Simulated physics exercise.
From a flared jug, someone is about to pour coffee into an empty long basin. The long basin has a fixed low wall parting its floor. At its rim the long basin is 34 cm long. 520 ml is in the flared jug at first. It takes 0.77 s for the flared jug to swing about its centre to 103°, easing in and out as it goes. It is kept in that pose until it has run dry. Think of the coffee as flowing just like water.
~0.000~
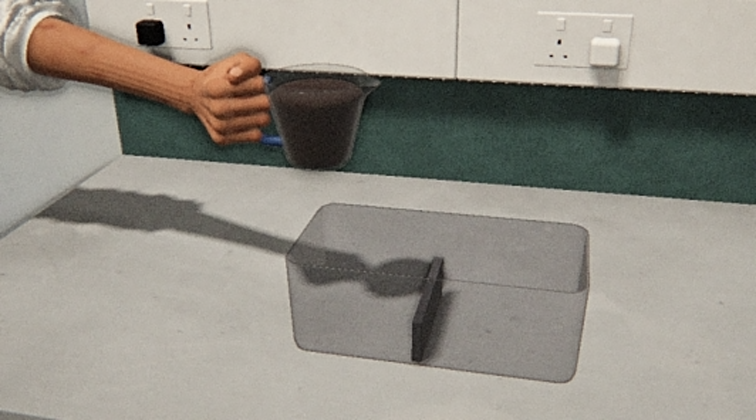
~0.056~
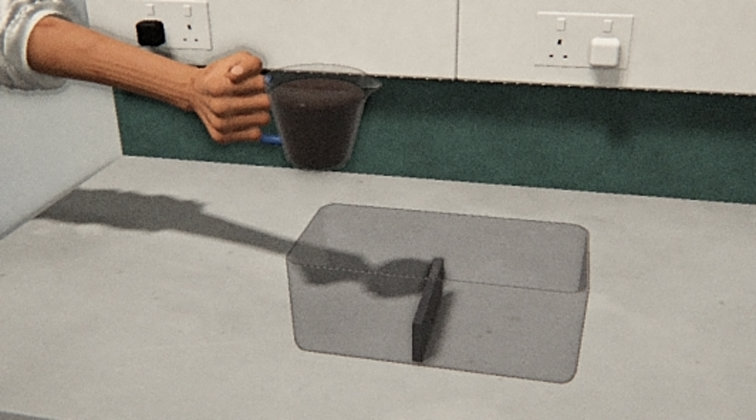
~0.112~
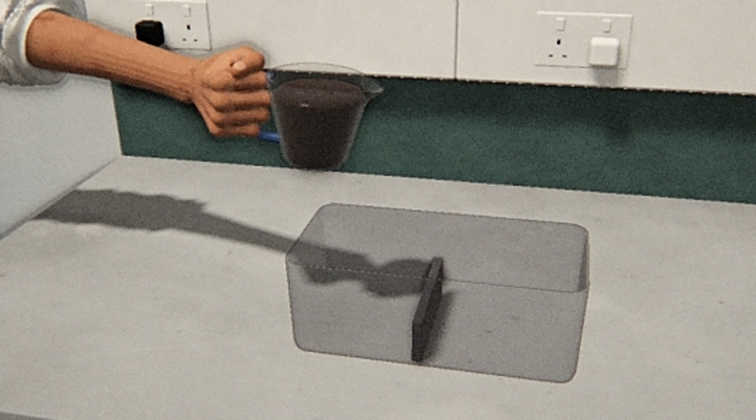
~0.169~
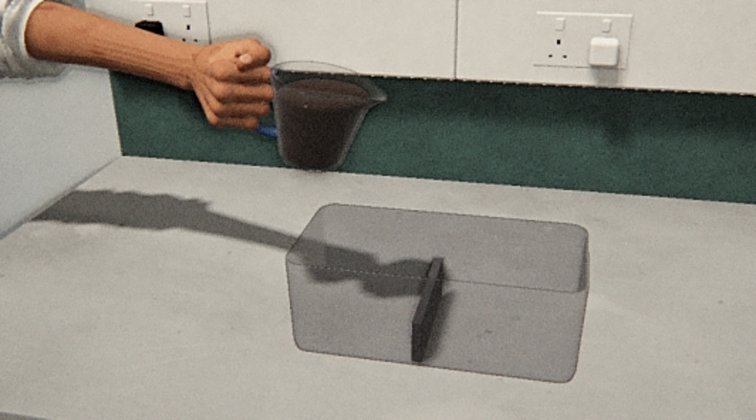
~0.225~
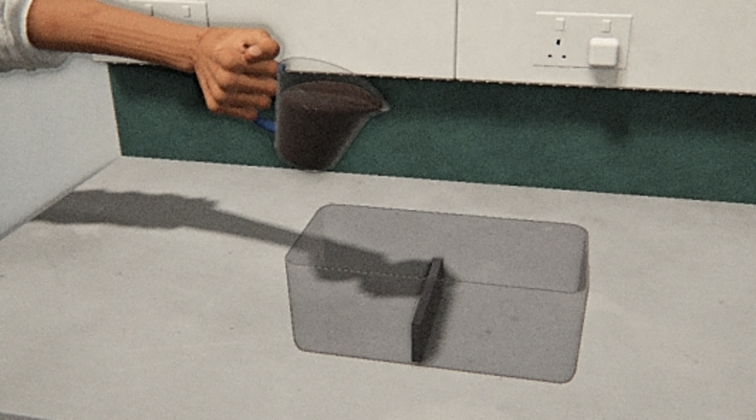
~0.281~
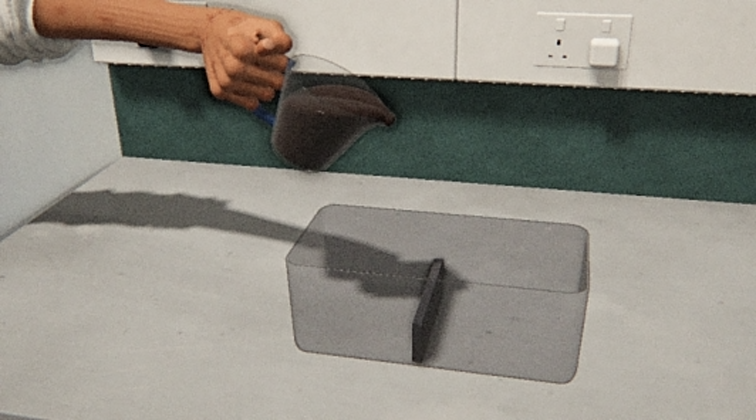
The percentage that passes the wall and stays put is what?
It is about 37 per cent.
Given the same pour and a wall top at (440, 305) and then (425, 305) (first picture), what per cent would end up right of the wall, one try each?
One try each: Around 30 percent and then around 55 percent.
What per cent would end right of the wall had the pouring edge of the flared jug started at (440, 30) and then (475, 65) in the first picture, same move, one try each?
In order, 90 and 95 per cent.
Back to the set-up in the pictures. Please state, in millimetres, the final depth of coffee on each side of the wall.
I'd say close to 14 mm on the left, close to 6 mm on the right.
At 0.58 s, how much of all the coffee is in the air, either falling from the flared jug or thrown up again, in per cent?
Close to 28 per cent, I'd say.
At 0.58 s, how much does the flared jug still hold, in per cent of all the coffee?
I'd estimate some 40 % remains.
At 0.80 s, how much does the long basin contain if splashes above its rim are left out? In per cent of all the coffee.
About 88 per cent.
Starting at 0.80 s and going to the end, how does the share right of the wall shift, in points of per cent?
Looks like it went upward, around 1 per cent.
Then, 0.58 s in, the tilt is 88° and 41 per cent is still to pour, 7 is left of the wall and 24 right of it.
Then, 0.80 s in, the tilt is 103° and 4 per cent is still to pour, 52 is left of the wall and 36 right of it.
Then, 1.02 s in, the tilt is 103° and 0 per cent is still to pour, 61 is left of the wall and 37 right of it.
Then, 1.27 s in, the tilt is 103° and 0 per cent is still to pour, 61 is left of the wall and 37 right of it.
Finally, 61 per cent lies left of the wall, 37 right of it and 2 outside.
